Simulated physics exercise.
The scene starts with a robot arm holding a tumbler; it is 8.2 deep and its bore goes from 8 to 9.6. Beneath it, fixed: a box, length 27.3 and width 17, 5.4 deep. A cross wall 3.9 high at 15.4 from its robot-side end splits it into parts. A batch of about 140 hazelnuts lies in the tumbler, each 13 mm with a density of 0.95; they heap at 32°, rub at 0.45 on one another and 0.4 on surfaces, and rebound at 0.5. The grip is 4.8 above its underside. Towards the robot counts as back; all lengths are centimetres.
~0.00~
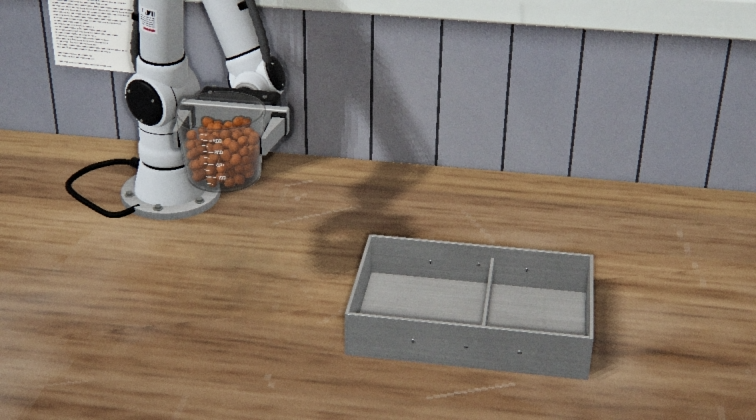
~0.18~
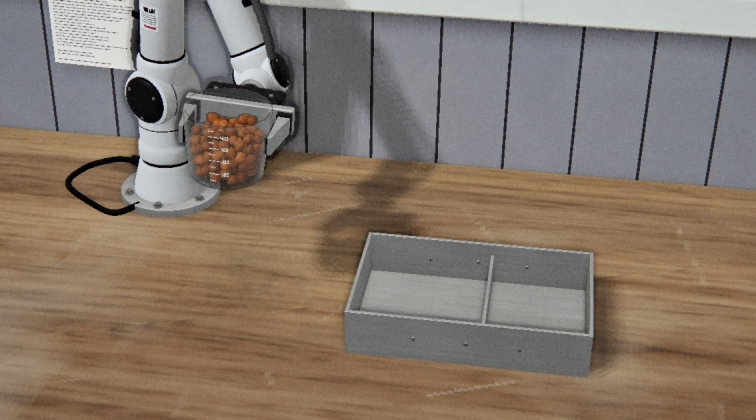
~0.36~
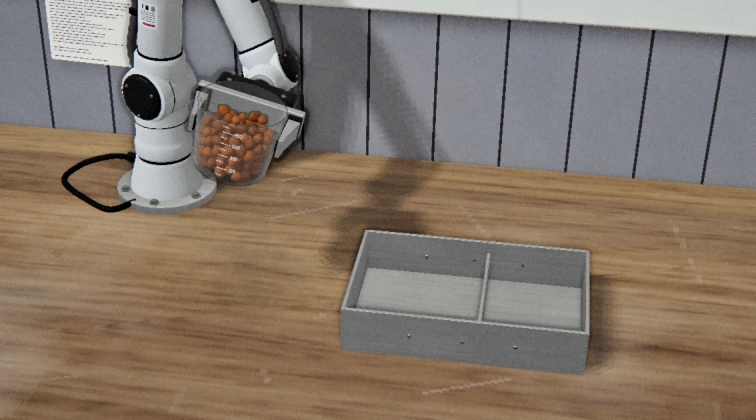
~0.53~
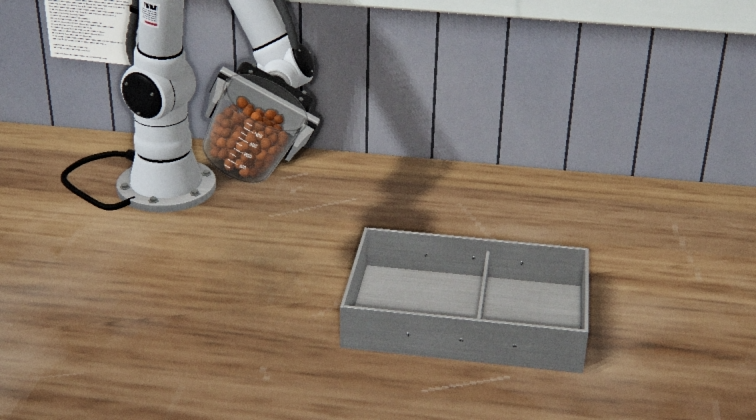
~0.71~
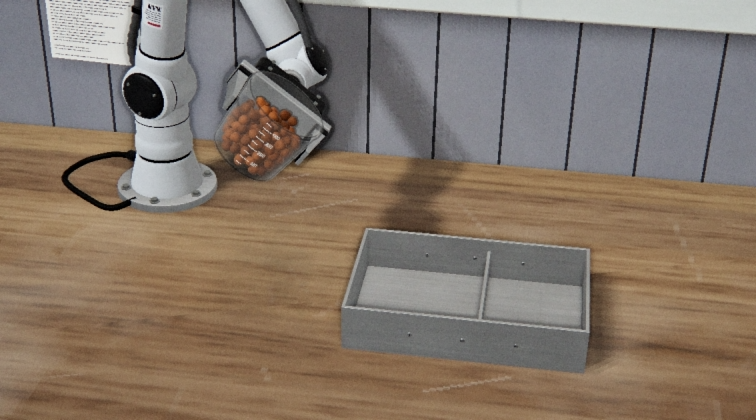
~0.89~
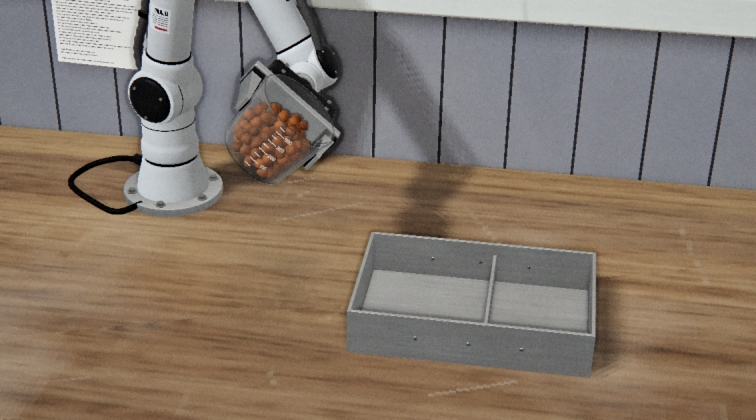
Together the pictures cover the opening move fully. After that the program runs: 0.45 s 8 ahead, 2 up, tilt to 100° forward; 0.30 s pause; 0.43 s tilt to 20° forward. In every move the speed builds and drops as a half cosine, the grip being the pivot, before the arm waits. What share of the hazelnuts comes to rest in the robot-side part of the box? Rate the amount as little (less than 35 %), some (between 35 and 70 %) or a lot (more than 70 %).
A lot - more than 70 %.
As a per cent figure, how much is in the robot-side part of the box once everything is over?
Result: Approx. 85 %.
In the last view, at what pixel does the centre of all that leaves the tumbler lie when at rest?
Roughly at pixel (446, 313).
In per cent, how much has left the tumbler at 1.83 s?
Around 85 % is out.
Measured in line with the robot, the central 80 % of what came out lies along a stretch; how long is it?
10 cm.
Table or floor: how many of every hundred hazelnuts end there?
The share comes to around 0 per cent.
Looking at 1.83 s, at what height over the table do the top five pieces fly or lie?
Estimate above table: About 24 centimetres.
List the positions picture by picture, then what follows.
In the first frame, tumbler middle at (222, 144), level; upper third of the load around (224, 138), from x 190 to 255, top at y 120; 137 in the tumbler.
In the second frame, tumbler middle at (227, 141), tilted 4° forward; upper third of the load around (227, 134), from x 195 to 260, top at y 120.
In the third frame, tumbler middle at (236, 137), tilted 14° forward; upper third of the load around (233, 131), from x 205 to 270, top at y 110.
In the fourth frame, tumbler middle at (251, 132), tilted 27° forward; upper third of the load around (242, 124), from x 215 to 285, top at y 105.
In the fifth frame, tumbler middle at (265, 130), tilted 37° forward; upper third of the load around (254, 121), from x 225 to 295, top at y 105.
In the sixth frame, tumbler middle at (276, 133), tilted 41° forward; upper third of the load around (263, 123), from x 240 to 305, top at y 105; 137 in the tumbler.
After 1.36 s, tilted 100° forward, highest piece 27 above the table; 112 in the tumbler, 2 in the robot-side part, 23 in flight or on a rim.
After 1.83 s, tilted 66° forward, highest piece 24 above the table; 108 in the robot-side part, 23 in the tumbler, 2 in the far-side part, 4 in flight or on a rim.
After 2.27 s, tilted 20° forward, highest piece 24 above the table; 115 in the robot-side part, 20 in the tumbler, 2 in the far-side part.
After 3.32 s, tilted 20° forward, highest piece 24 above the table; 115 in the robot-side part, 20 in the tumbler, 2 in the far-side part.
At rest, 115 in the robot-side part, 20 in the tumbler, 2 in the far-side part. That is 84 % in the robot-side part of the box.
